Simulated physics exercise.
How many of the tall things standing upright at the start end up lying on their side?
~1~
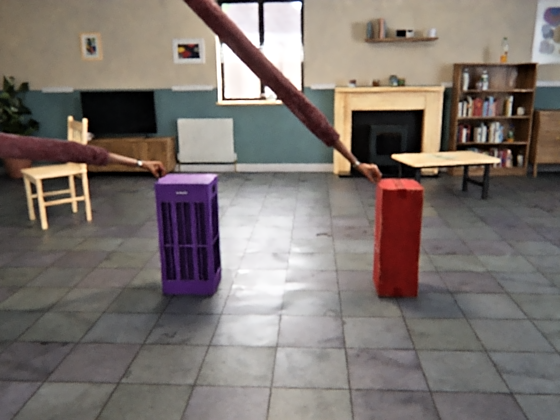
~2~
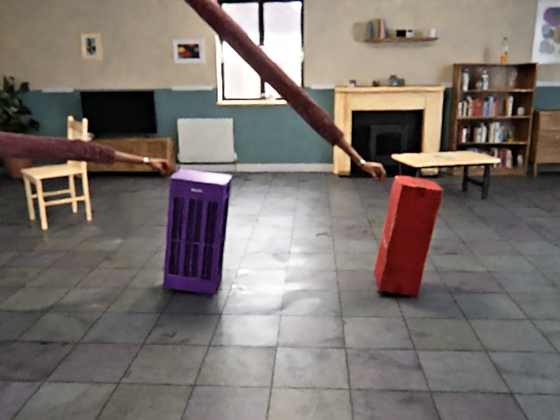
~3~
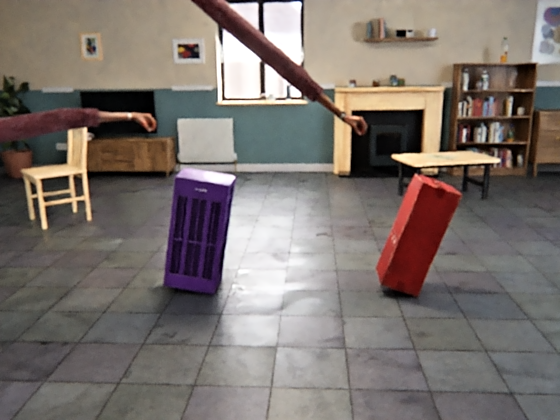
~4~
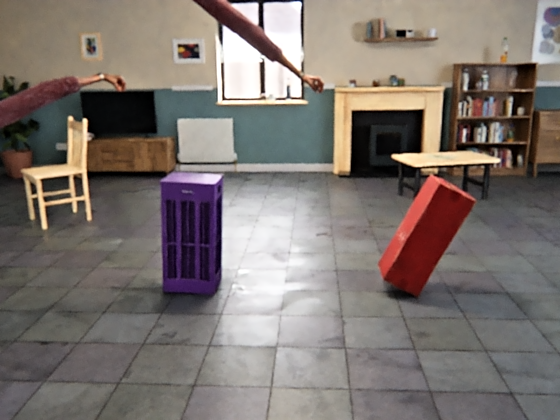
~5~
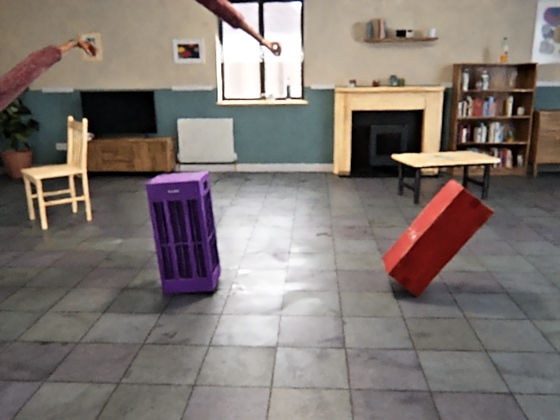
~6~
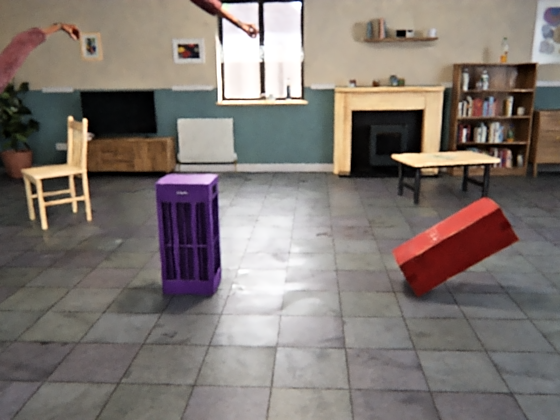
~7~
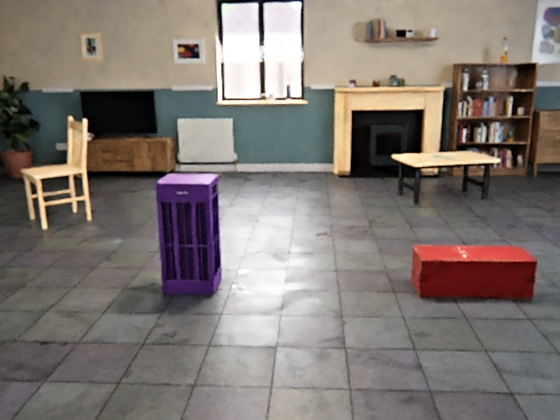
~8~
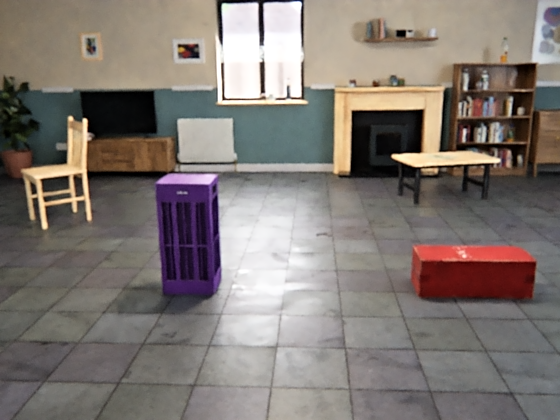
One of the two ends up on its side, the red parcel. The purple crate rocks and settles upright again.
